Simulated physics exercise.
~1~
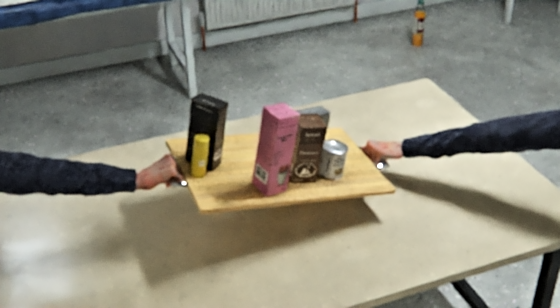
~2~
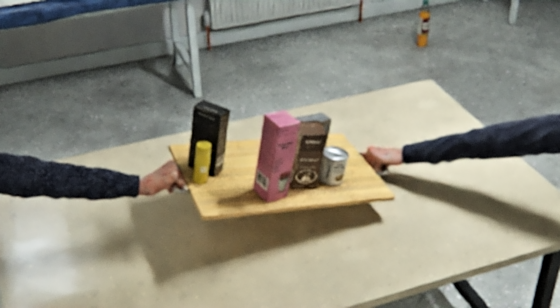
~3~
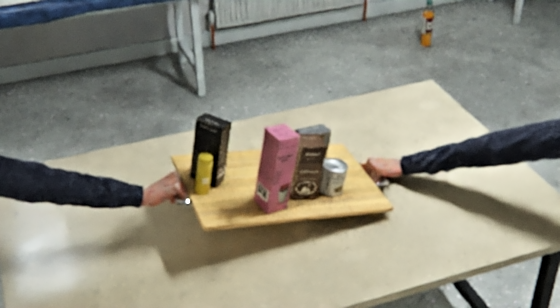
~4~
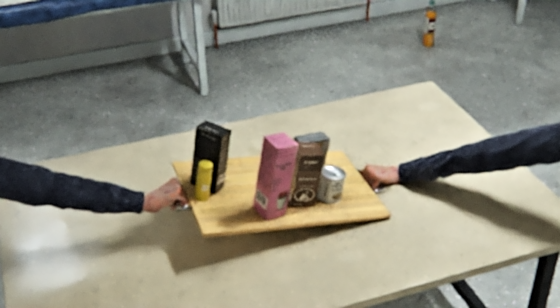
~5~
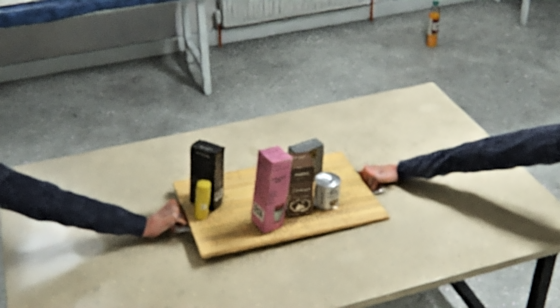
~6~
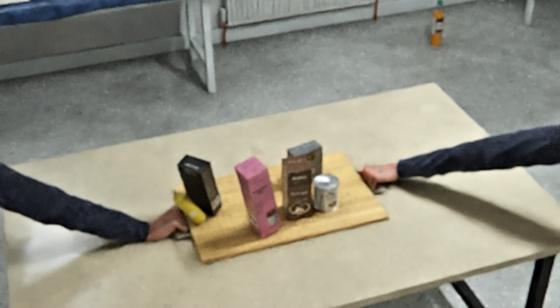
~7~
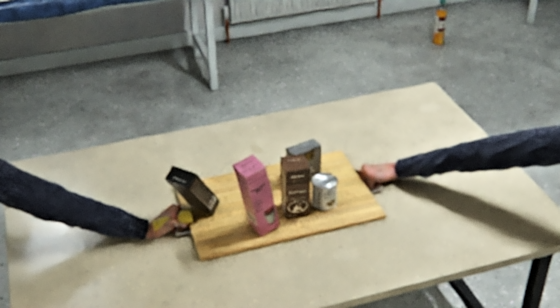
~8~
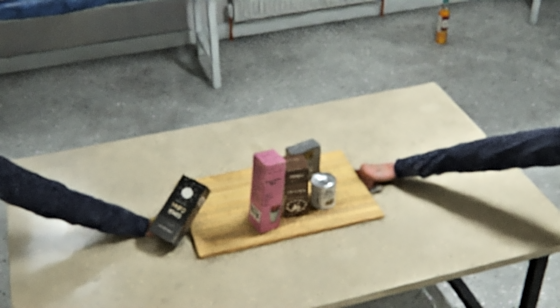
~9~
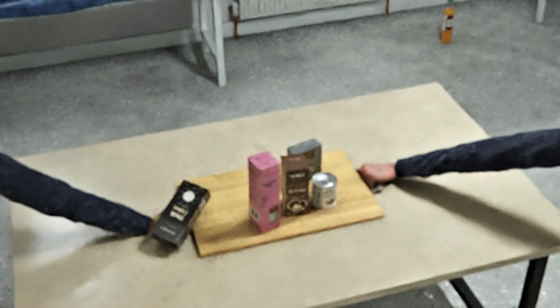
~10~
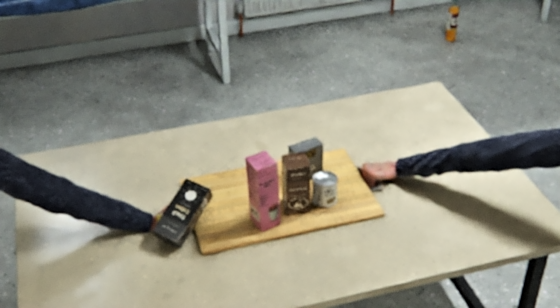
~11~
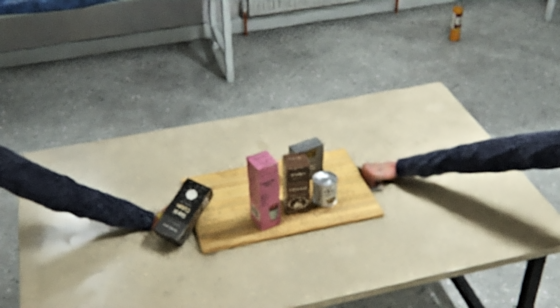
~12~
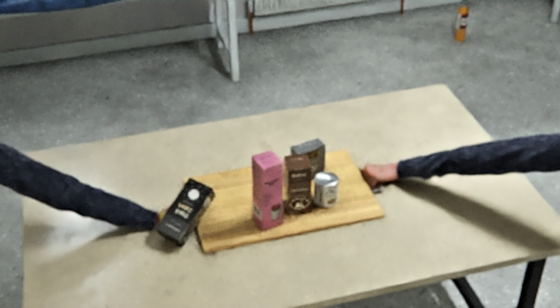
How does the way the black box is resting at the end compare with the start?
At the start the black box was standing on the board with a slight lean, but by the end it was lying on its side just off the board's left edge.
